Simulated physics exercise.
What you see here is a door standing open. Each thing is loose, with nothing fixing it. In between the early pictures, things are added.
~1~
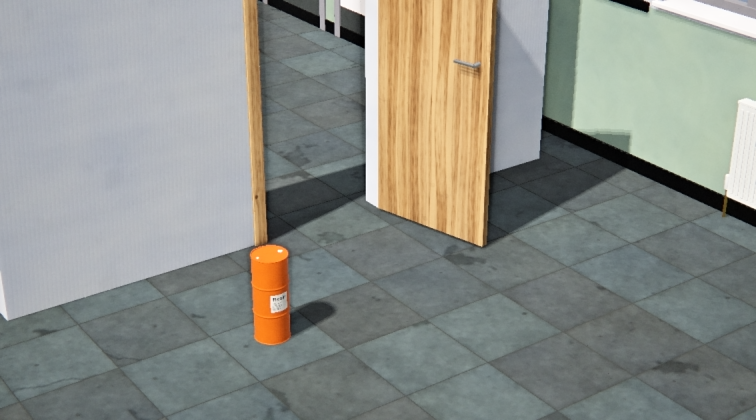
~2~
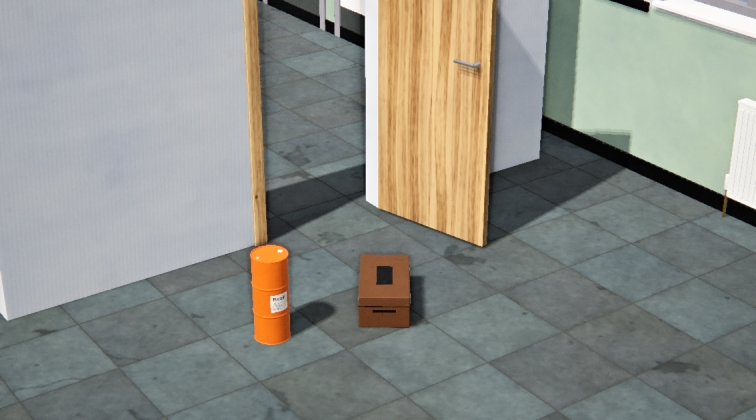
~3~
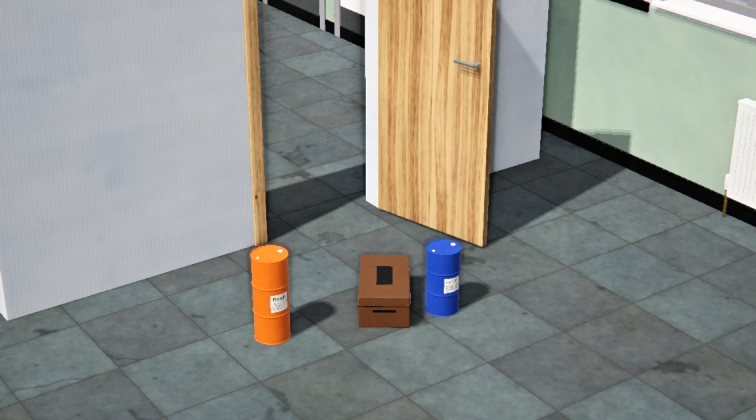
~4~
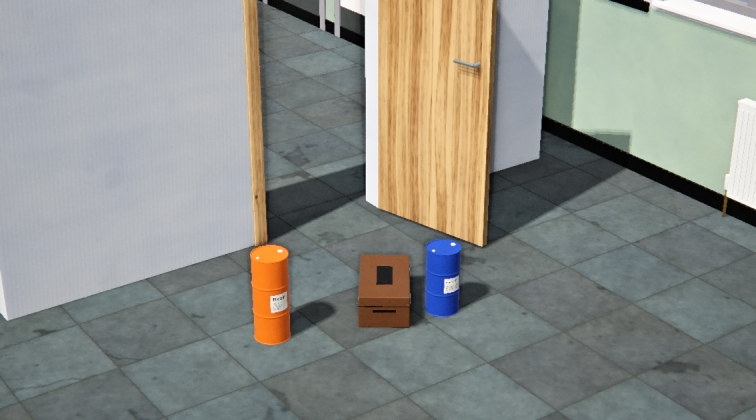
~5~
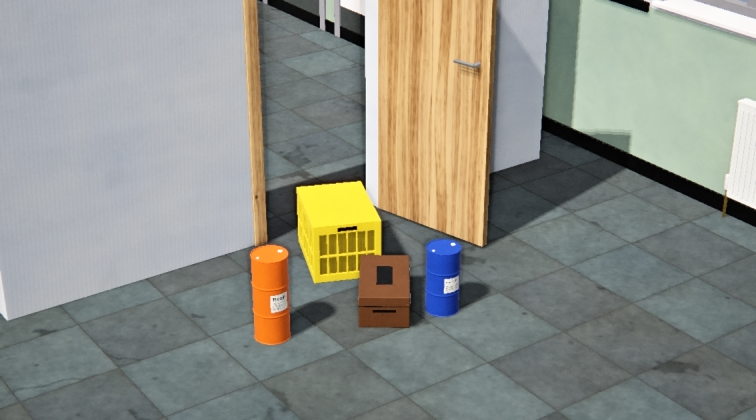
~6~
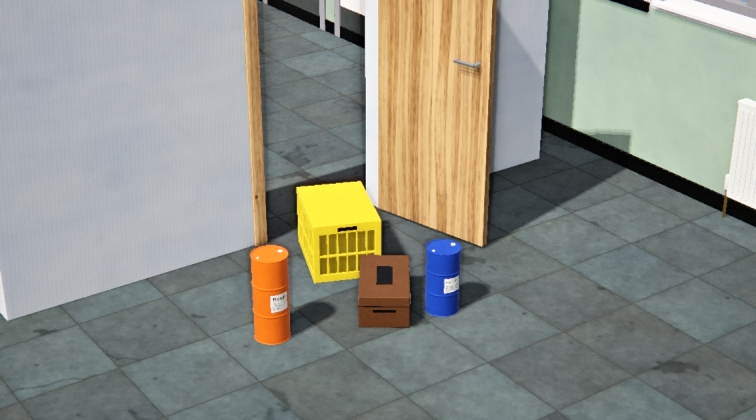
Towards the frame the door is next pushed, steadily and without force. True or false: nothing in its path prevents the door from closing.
False.
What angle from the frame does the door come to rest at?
The answer is roughly 55°.
Then, 0.60 s past the last view, door 88° open.
Then, 1.00 s past the last view, door 70° open.
Finally, door 54° open; all 4 still in place. Final places as the last picture's camera would see them, yellow chest near (336, 231).
